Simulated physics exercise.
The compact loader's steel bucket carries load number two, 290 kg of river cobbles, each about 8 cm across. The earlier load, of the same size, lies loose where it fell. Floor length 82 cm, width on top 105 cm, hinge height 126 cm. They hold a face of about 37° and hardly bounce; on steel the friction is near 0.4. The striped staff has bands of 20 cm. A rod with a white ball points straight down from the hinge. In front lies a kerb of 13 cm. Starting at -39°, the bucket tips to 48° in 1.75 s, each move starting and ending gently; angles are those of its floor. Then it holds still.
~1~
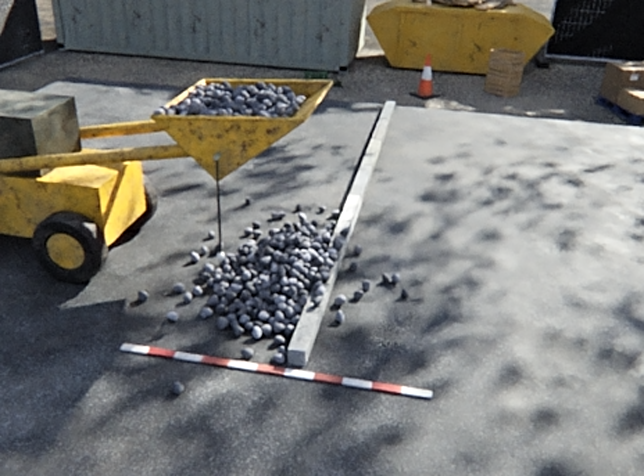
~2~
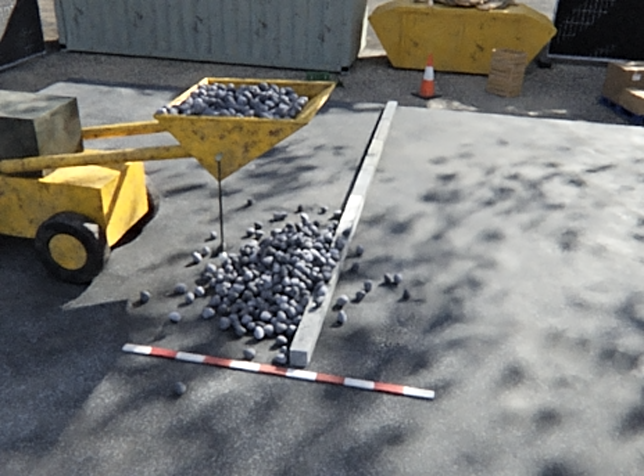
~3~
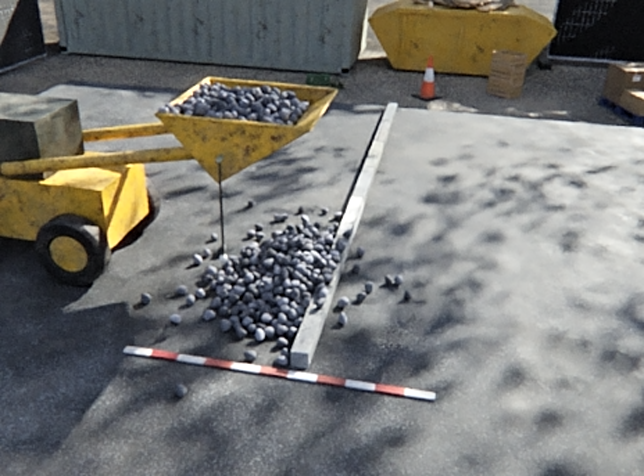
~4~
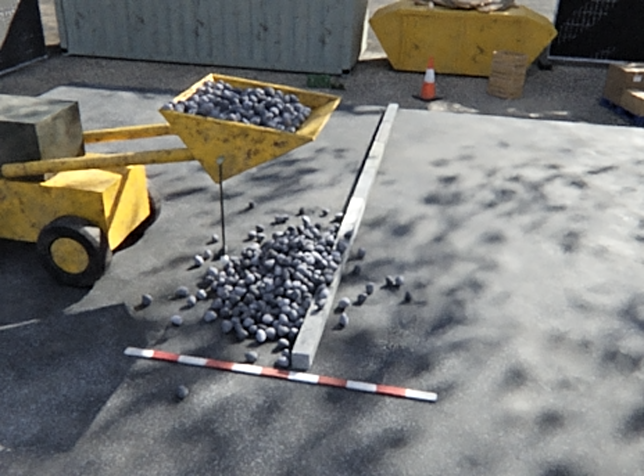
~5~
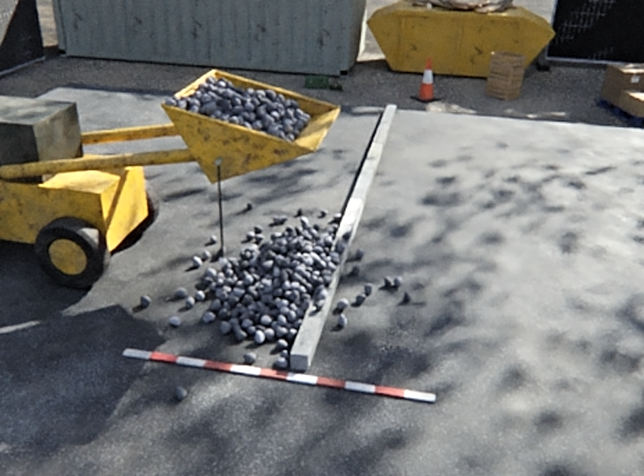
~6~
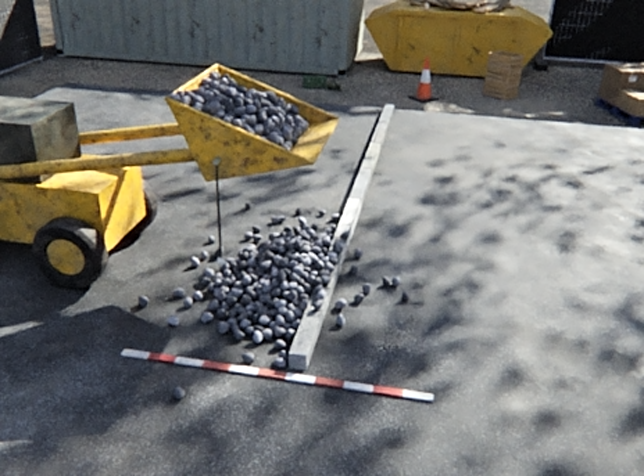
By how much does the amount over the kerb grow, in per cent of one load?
Roughly 72 per cent of a load more.
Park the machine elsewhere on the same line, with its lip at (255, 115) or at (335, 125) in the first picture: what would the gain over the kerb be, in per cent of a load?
First some 15, then 95 per cent.
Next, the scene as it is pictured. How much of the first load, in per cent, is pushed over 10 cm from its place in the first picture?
Roughly 5 per cent of them.
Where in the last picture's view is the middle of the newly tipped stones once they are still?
Near (359, 281).
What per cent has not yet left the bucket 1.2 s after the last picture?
About 5 per cent.
Then, 0.7 s after the last picture the floor is at 34°; in per cent of one load, 92 in the bucket, 107 on this side of the kerb, 2 over the kerb; the foremost stones are at (371, 285).
Then, 1.2 s after the last picture the floor is at 48°; in per cent of one load, 6 in the bucket, 151 on this side of the kerb, 43 over the kerb; the foremost stones are at (411, 293).
Then, 1.6 s after the last picture the floor is at 48°; in per cent of one load, 0 in the bucket, 132 on this side of the kerb, 68 over the kerb; the foremost stones are at (478, 299).
Then, 4.1 s after the last picture the floor is at 48°; in per cent of one load, 0 in the bucket, 127 on this side of the kerb, 74 over the kerb; the foremost stones are at (560, 310). Net gain over the kerb, 72.
